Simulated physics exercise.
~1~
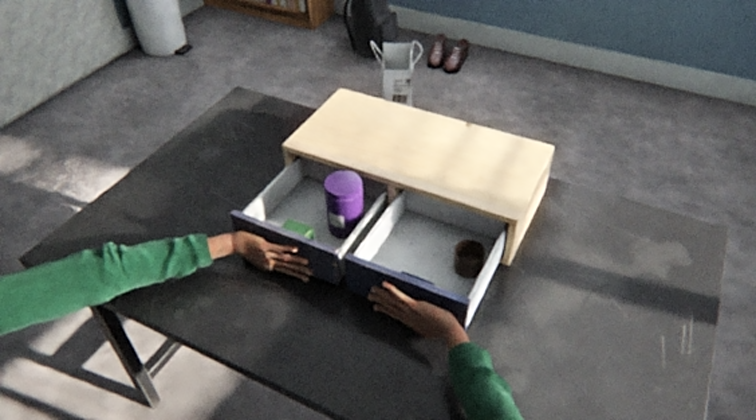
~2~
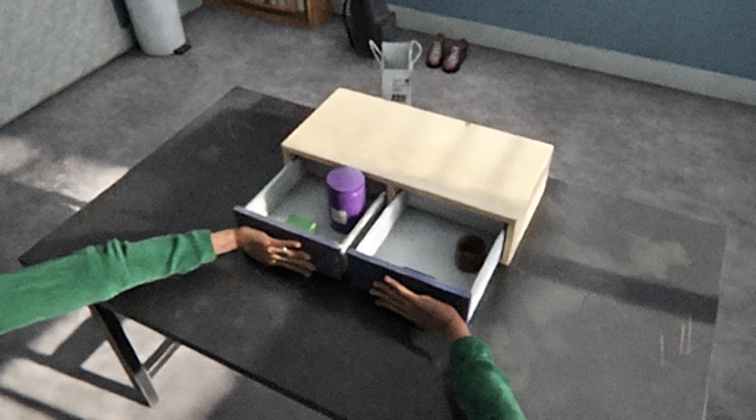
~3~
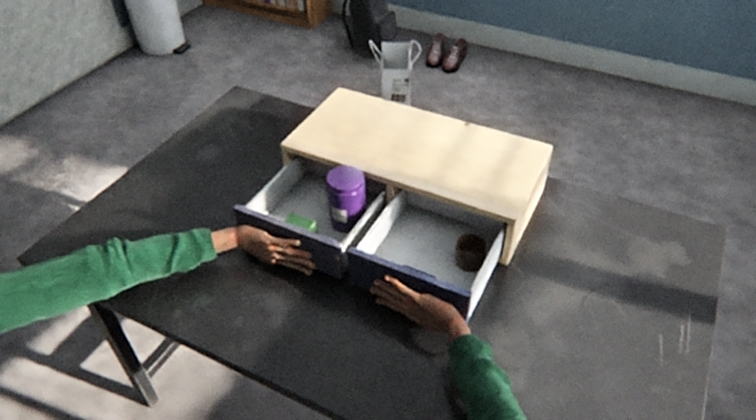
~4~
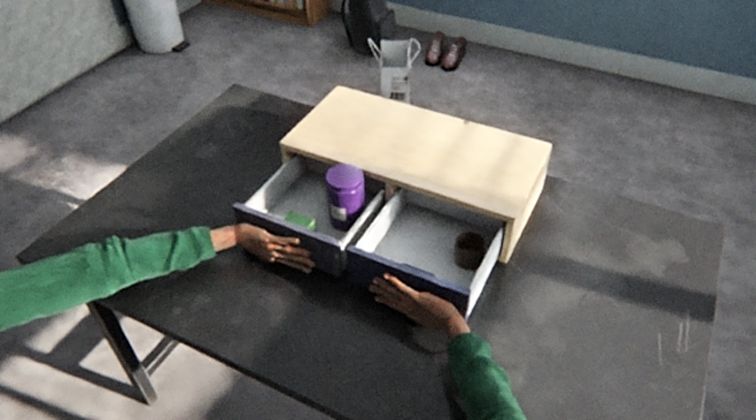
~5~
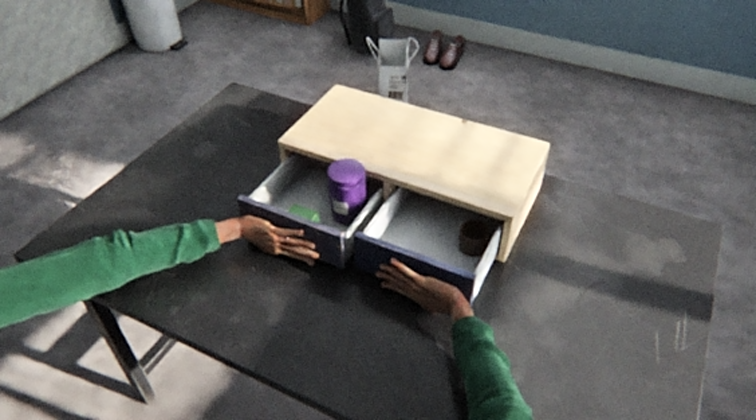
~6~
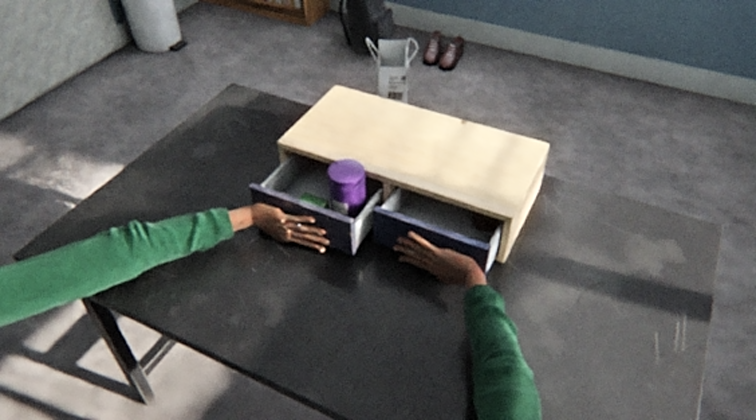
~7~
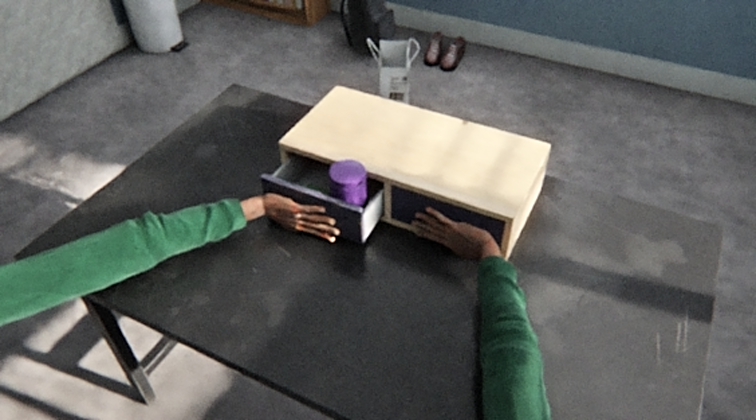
Two open drawers in a pale wooden chest, one holding a purple container and a green block, the other a brown cup, were pushed inward by two green-sleeved hands until the right one shut while the left stayed partly open.
